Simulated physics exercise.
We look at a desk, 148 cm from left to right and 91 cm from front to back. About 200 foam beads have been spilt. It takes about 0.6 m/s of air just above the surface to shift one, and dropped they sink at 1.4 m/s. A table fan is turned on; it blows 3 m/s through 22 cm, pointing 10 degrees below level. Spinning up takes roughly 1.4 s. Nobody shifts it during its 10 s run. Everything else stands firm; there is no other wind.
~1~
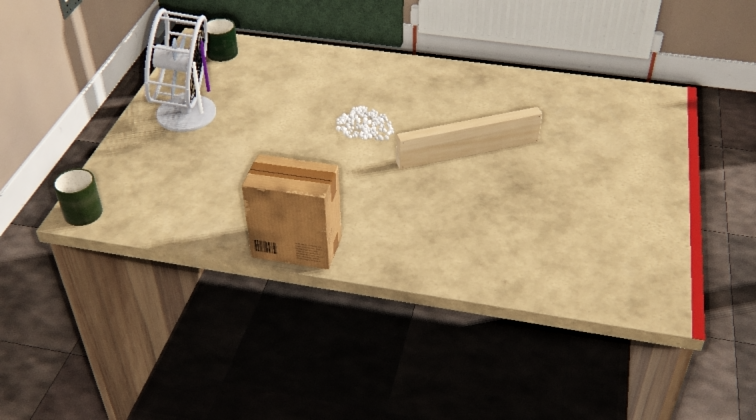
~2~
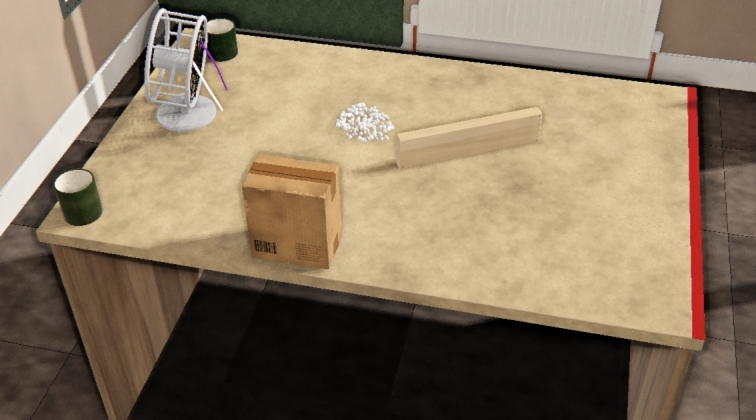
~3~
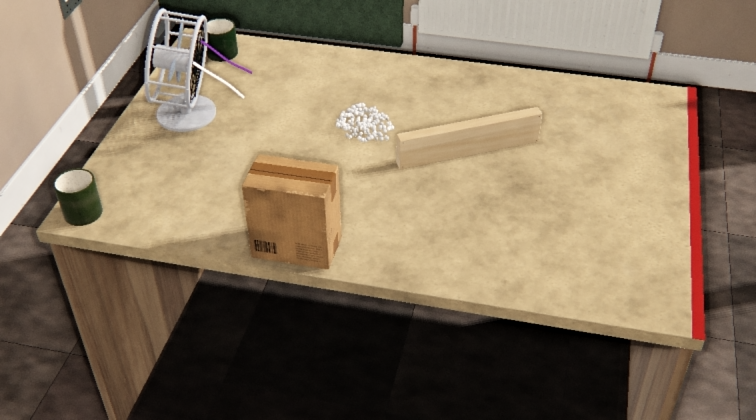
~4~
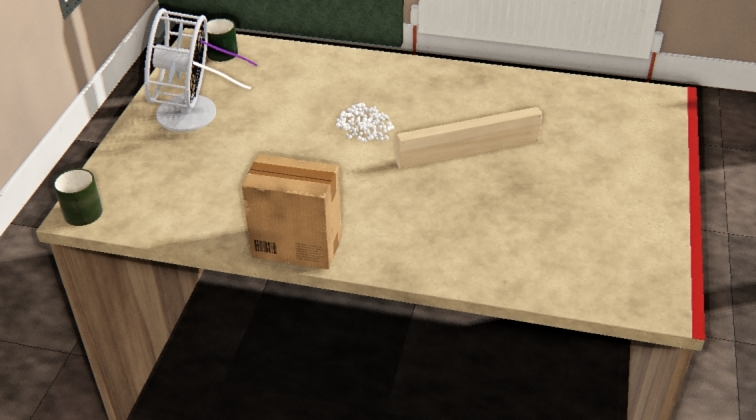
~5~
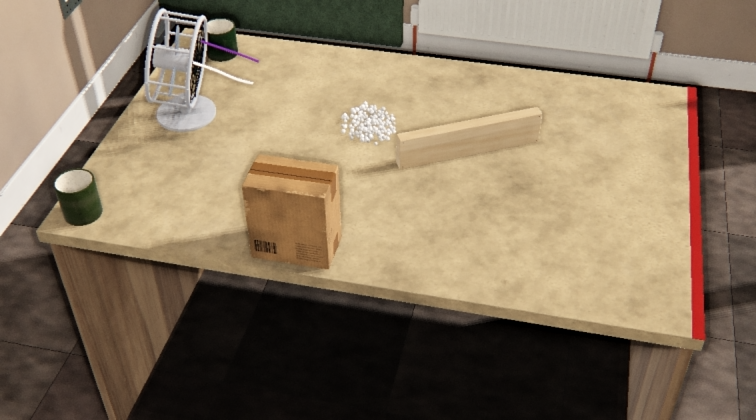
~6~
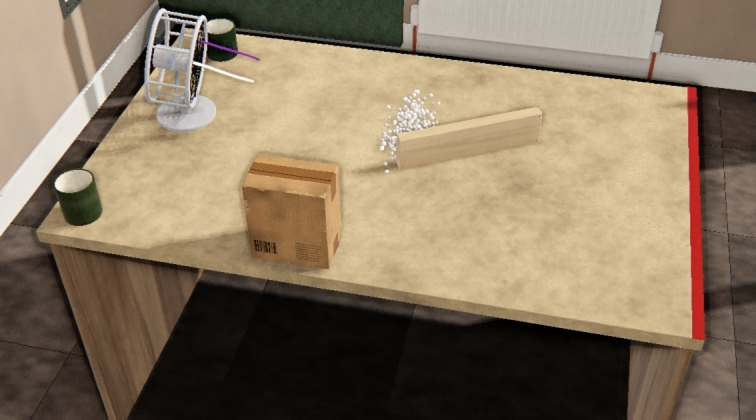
White foam beads lie still on a desk, then scatter rightward against a wooden board.
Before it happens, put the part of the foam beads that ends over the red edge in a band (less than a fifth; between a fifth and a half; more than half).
By then more than half are over the red edge.
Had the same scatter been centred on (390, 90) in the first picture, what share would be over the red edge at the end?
It would be near 0 %.
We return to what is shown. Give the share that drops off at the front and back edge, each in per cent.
Roughly 2 % front, 30 % back.
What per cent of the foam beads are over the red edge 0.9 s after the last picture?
Near 60 %.
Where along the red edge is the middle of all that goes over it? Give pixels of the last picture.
At about (698, 126).
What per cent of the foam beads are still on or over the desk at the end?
Near 0 %.
Then, 0.9 s after the last picture, 23 % are on the move or not yet settled, 55 % are over the red edge.
Then, 2.1 s after the last picture, 6 % are on the move or not yet settled, 66 % are over the red edge.
Then, 4.4 s after the last picture, 0 % are on the move or not yet settled, 70 % are over the red edge.
Then, 8.9 s after the last picture, at the end, 70 % are over the red edge.
